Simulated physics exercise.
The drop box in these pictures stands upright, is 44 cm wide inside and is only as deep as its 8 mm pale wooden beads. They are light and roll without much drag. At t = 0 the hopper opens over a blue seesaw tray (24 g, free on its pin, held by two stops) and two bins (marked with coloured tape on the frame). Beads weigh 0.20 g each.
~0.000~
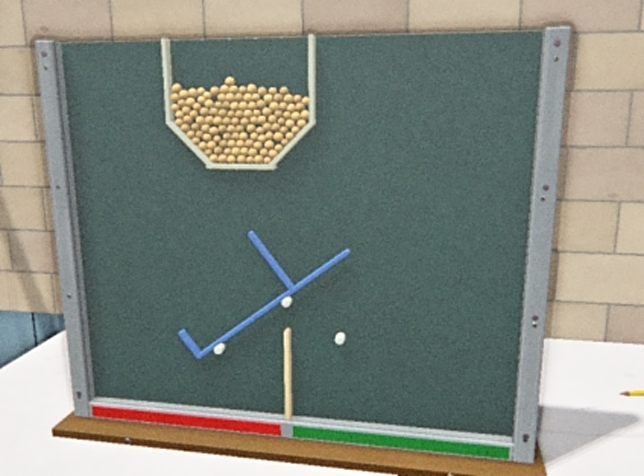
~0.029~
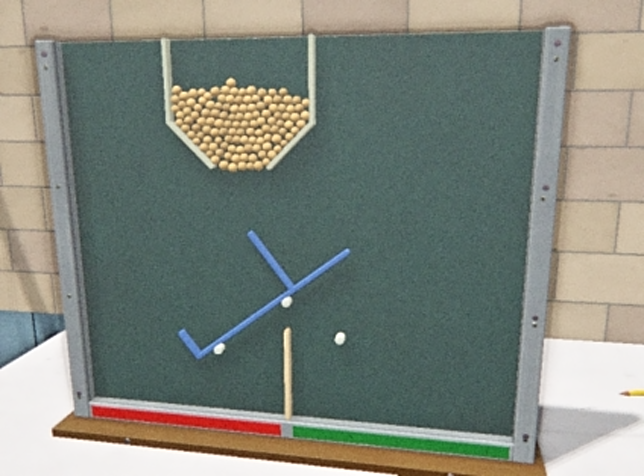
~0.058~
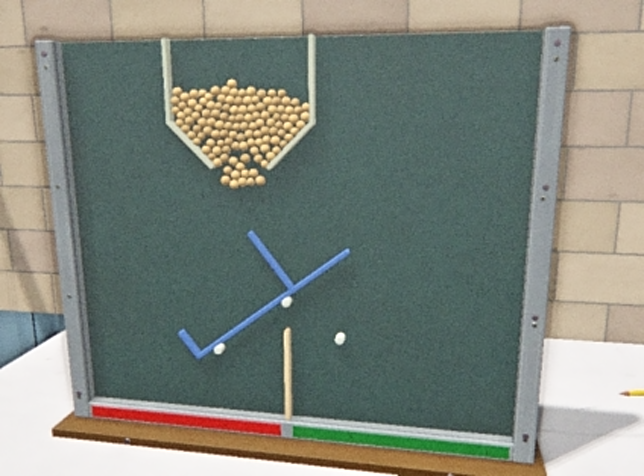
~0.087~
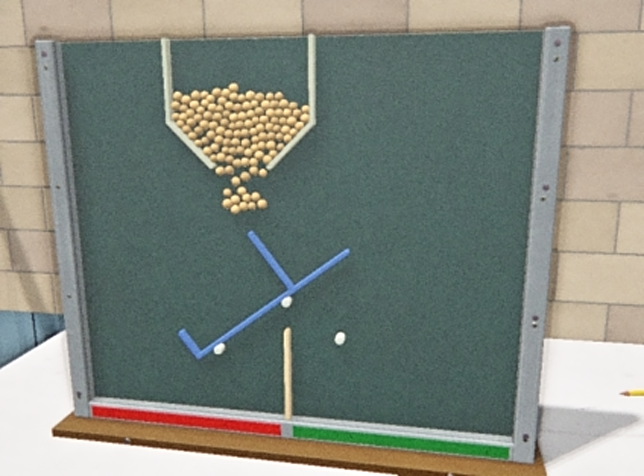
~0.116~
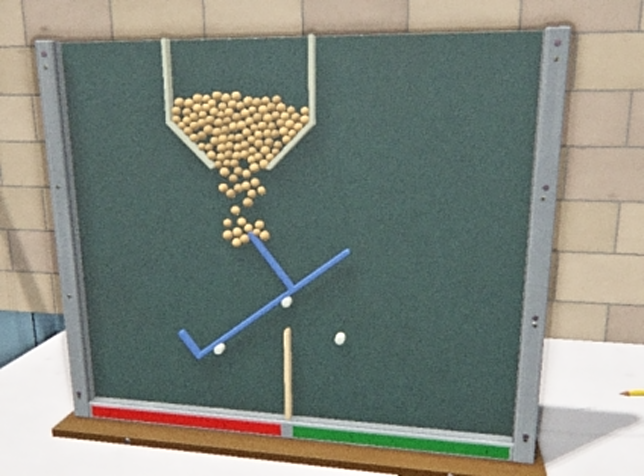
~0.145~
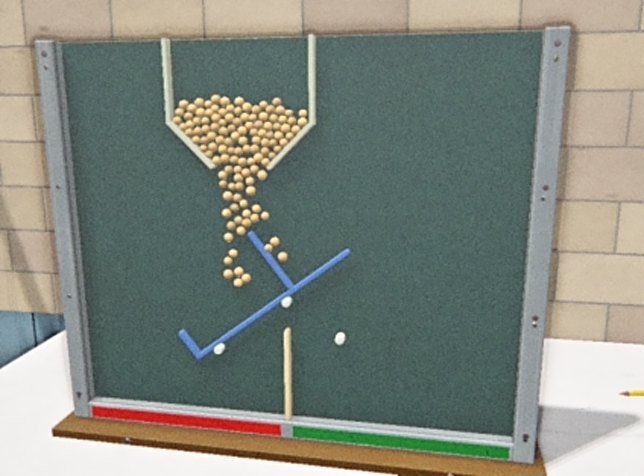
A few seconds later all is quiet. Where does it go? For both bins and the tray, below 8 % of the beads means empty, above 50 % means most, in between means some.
Green bin empty, red bin some, tray most.
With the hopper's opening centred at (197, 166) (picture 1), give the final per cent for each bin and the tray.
Green bin: 0; red bin: 55; tray: 45.
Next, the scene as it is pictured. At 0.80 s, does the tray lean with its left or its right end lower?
Its left end is down.
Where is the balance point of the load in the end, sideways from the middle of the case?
About 8 cm to the left.
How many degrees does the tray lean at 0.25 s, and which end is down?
Some 35° with the left end low.
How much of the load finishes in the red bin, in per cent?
Some 35 per cent.
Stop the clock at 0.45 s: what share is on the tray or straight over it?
Some 85 per cent.
After 0.25 s 60 % have left the hopper; tray left end down 37°; on or over it 55 %, past it to the left 0 %, to the right 0 %.
After 0.45 s 100 % have left the hopper; tray left end down 37°; on or over it 85 %, past it to the left 15 %, to the right 0 %.
After 0.80 s 100 % have left the hopper; tray left end down 37°; on or over it 65 %, past it to the left 35 %, to the right 0 %.
At rest by 1.7 s, green bin 0 %, red bin 35 %, tray 65 %; tray left end down 37°.
